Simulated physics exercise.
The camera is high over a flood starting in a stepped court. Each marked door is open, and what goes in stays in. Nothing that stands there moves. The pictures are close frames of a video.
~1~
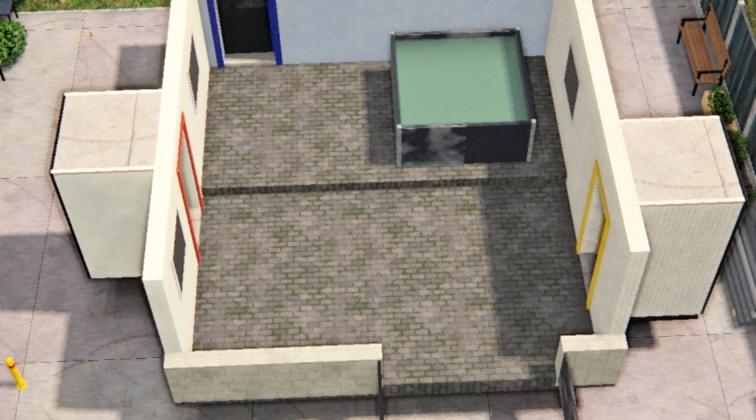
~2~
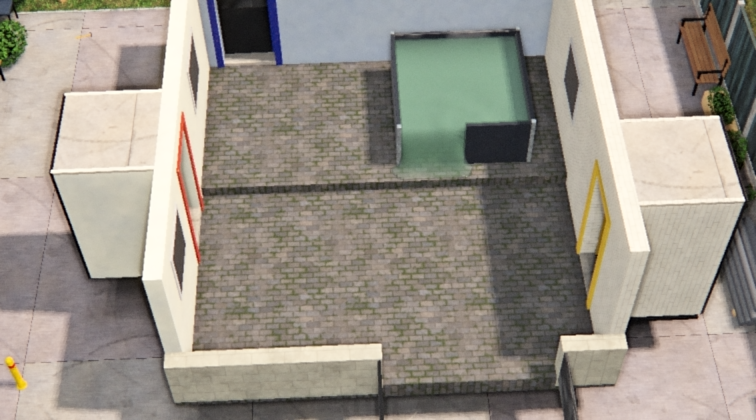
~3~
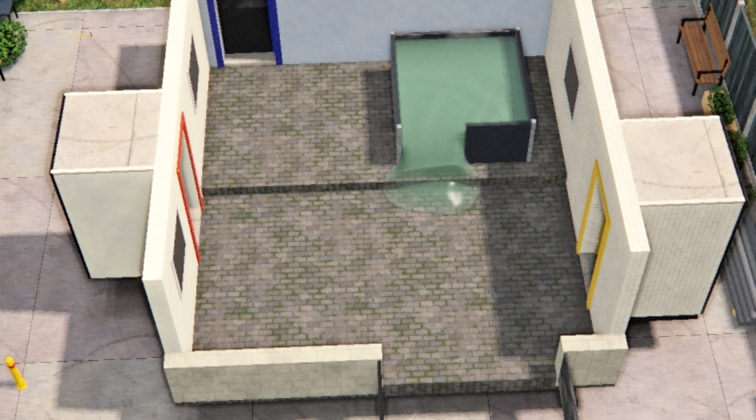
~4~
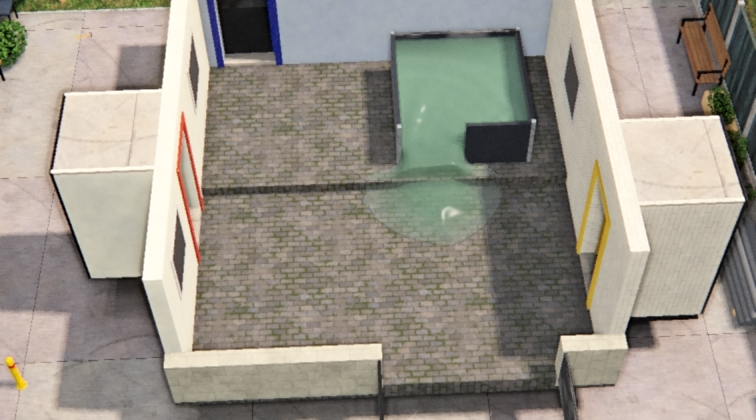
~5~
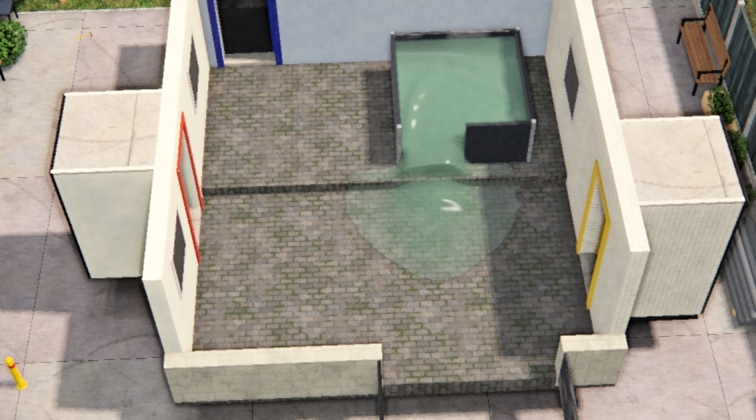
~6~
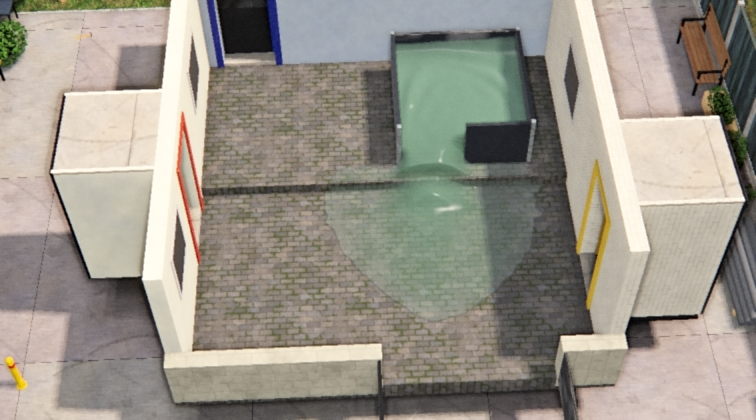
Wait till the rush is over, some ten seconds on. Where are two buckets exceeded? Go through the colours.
The red door admits no more than that; the blue door admits no more than that; the yellow door lets in a lot.
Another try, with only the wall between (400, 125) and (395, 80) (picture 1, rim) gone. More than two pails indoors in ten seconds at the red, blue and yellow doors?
One by one: Red passes that mark, blue passes that mark, yellow passes that mark.
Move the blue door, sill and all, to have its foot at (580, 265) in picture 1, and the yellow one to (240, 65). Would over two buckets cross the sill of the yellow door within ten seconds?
In short: Yellow door is under.
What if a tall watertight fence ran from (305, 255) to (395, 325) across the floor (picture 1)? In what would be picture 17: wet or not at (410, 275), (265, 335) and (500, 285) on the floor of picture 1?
In turn: Wet, dry, awash.
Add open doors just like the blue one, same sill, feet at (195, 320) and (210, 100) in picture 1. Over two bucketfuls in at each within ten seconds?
In turn: Takes more, lets less in.
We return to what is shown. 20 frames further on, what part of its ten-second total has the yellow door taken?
Roughly 35 per cent.
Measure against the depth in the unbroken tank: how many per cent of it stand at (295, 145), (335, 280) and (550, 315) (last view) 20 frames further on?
About 0, 4 and 8 per cent.
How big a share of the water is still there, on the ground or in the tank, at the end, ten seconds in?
Close to 46 %.
A moment on, water covers 45 % of the floor; the red door not reached, the blue door not reached, the yellow door wet at the sill, nothing in.
Next, water covers 55 % of the floor; the red door not reached, the blue door not reached, the yellow door under two buckets in.
Then, water covers 55 % of the floor; the red door wet at the sill, nothing in, the blue door not reached, the yellow door under two buckets in.
Later, water covers 65 % of the floor; the red door wet at the sill, nothing in, the blue door not reached, the yellow door over two buckets in.
In the end, water covers 65 % of the floor; the red door wet at the sill, nothing in, the blue door not reached, the yellow door over two buckets in.
